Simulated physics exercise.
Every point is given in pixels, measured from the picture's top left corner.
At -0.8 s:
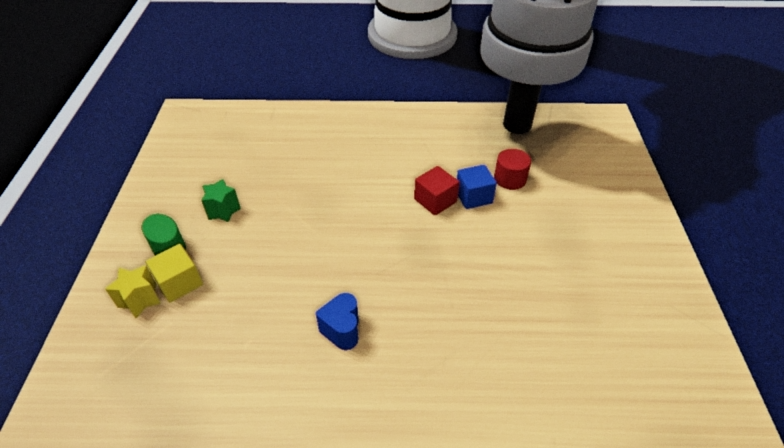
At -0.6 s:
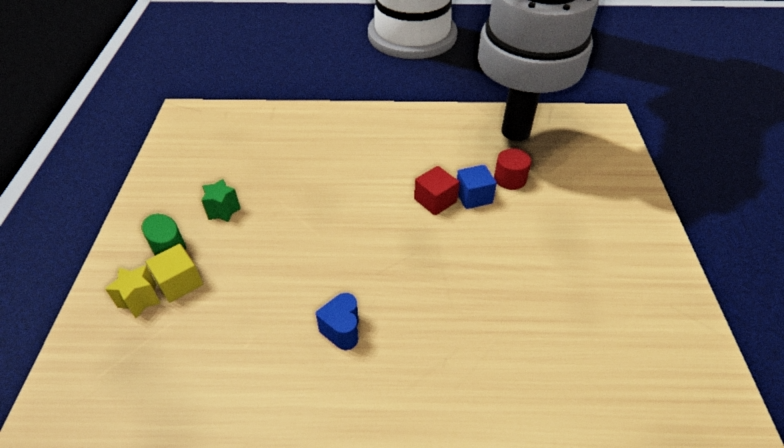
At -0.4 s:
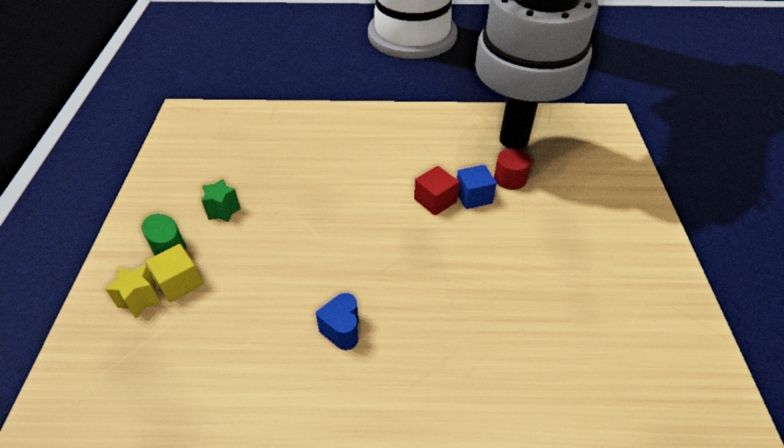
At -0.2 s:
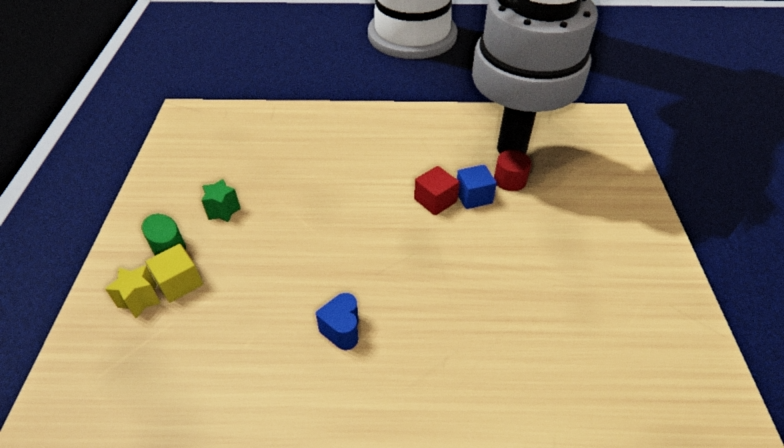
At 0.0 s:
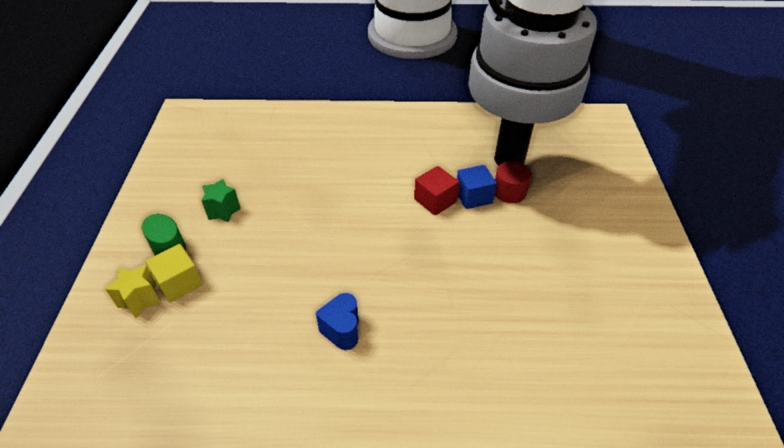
Robot arm with a black stick moving down the board and nudging a red round block slightly beside blue and red cubes.
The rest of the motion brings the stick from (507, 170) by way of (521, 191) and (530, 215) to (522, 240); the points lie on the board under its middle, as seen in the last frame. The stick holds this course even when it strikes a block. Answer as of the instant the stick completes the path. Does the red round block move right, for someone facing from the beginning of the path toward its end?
Yes - that is the case.
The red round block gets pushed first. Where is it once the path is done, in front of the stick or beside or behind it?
I believe the red round block keeps its place ahead of the stick.
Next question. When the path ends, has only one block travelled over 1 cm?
I expect so.
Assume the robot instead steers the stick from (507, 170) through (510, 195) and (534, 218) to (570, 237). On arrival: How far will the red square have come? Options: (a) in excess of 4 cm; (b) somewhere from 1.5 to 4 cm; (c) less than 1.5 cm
Option c.
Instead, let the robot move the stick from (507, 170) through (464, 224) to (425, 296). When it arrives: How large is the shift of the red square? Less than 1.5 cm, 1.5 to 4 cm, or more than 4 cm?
Of the three bands, it's 1.5 to 4 cm.
The first path, step by step. One third of the way, stick at (523, 182); red round block at (519, 194).
Two thirds of the way, stick at (533, 207); red round block at (515, 215).
At the end, stick at (524, 230); blue square unmoved; red round block at (498, 233).
